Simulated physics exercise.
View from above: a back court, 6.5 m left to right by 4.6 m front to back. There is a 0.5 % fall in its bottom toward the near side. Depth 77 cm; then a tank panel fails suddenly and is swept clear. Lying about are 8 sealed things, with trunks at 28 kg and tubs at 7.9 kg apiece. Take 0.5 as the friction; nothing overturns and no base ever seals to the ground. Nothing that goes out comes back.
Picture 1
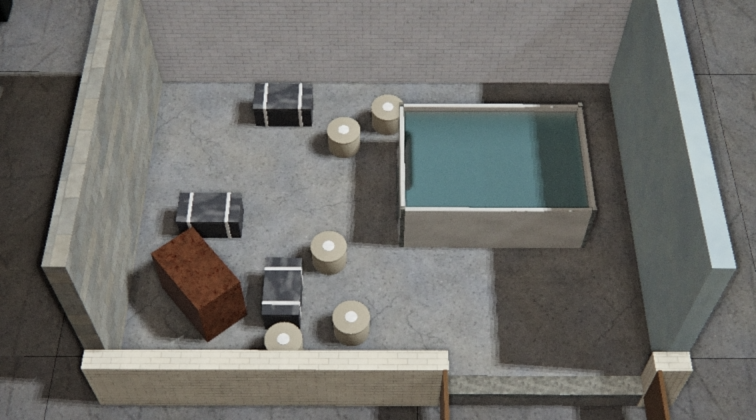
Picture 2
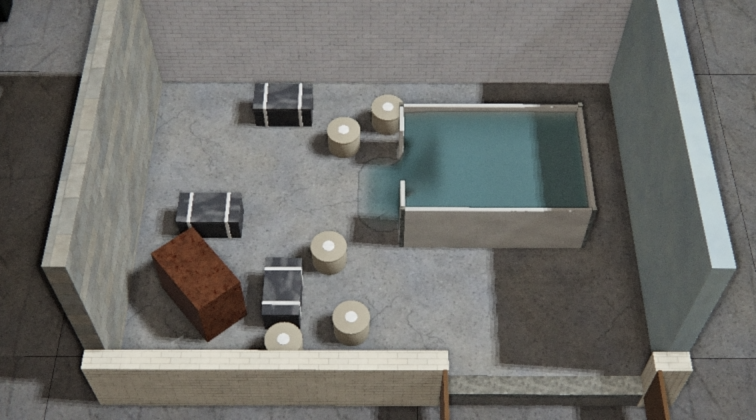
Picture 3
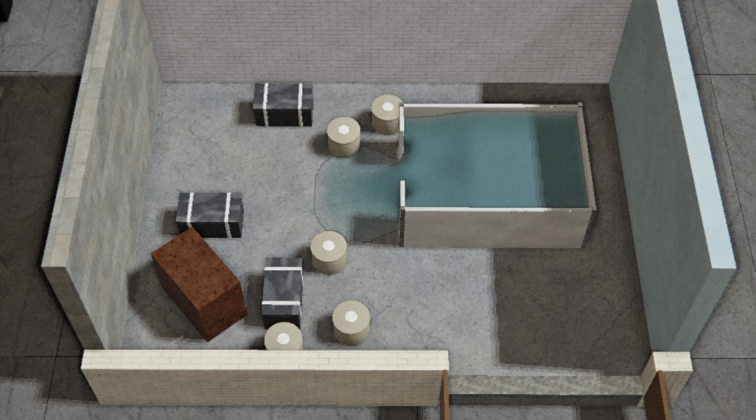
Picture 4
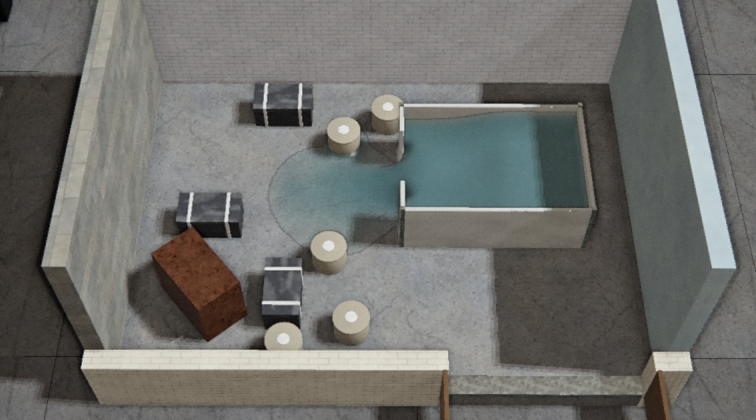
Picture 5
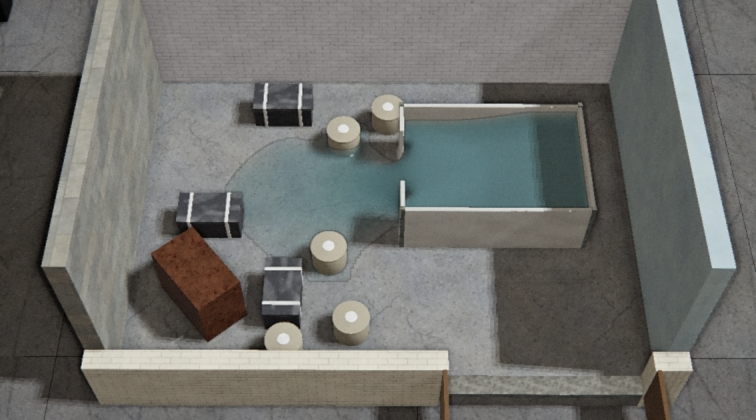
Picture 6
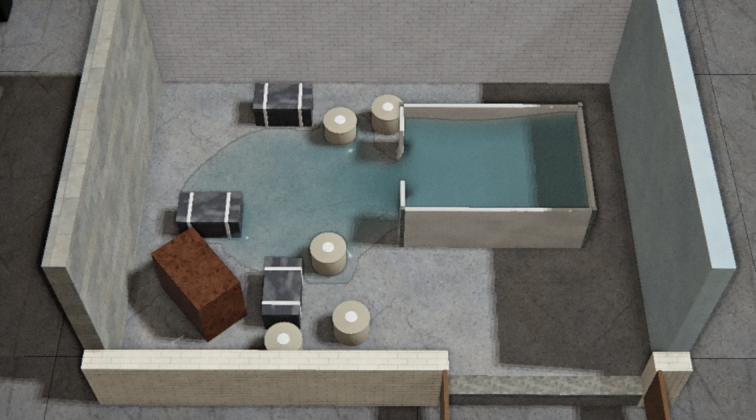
A large tank of blue-green water opened on its left side, and the water spread leftward across the courtyard floor in a widening pool, reaching several tubs and a black trunk and nudging one tub slightly.
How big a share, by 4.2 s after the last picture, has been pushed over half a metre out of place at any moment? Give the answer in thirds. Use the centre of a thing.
Two thirds or more.
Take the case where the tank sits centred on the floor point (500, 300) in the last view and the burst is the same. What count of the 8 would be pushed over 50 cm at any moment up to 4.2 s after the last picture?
8.
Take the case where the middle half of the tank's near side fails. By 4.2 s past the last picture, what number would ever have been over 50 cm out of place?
In that case 2 of them.
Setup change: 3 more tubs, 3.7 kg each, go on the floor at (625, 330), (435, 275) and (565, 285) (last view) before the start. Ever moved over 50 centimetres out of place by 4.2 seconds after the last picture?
Note, in sequence: Under threshold; under threshold; under threshold.
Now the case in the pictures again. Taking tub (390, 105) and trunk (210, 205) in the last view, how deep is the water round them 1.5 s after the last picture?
Roughly 0 and 23 cm.
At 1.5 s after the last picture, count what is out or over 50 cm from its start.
The count is 3.
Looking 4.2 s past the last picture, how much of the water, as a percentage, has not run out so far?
I'd say some 100 percent hasn't gone yet.
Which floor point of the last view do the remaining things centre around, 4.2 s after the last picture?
The average lands around (415, 232).
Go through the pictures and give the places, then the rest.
The first frame shows a tub at (344, 130), on the bottom; a tub at (329, 246), on the bottom; 3.7 m2 under water; 0 of 8 have shifted.
The second frame shows a tub at (344, 130), on the bottom; a tub at (329, 246) rests on the ground; 4.3 m2 under water; 0 of 8 have shifted.
The third frame shows a tub at (344, 130), on the bottom; a tub at (329, 246), on the bottom; 5.1 m2 under water; 0 of 8 have shifted.
The fourth frame shows a tub at (344, 130), on the bottom; a tub at (329, 246) rests on the ground; water covers 6.1 m2; 0 of 8 have shifted.
The fifth frame shows a tub at (343, 129) rests on the ground; a tub at (329, 246) rests on the ground; 7.3 m2 under water; 0 of 8 have shifted.
The sixth frame shows a tub at (340, 120), on the bottom, 17 cm from its start; a tub at (328, 247), on the bottom; 8.7 m2 under water; 1 of 8 have shifted.
Then, 0.4 s after the last picture 1 of 8 are over 50 cm from their spots; 0 afloat.
Then, 1.5 s after the last picture 3 of 8 are over 50 cm from their spots; 1 afloat.
Then, 2.8 s after the last picture 2 of 8 are over 50 cm from their spots; 4 afloat.
Then, 4.2 s after the last picture 8 of 8 are over 50 cm from their spots, and 8 have been at some point; 2 afloat.
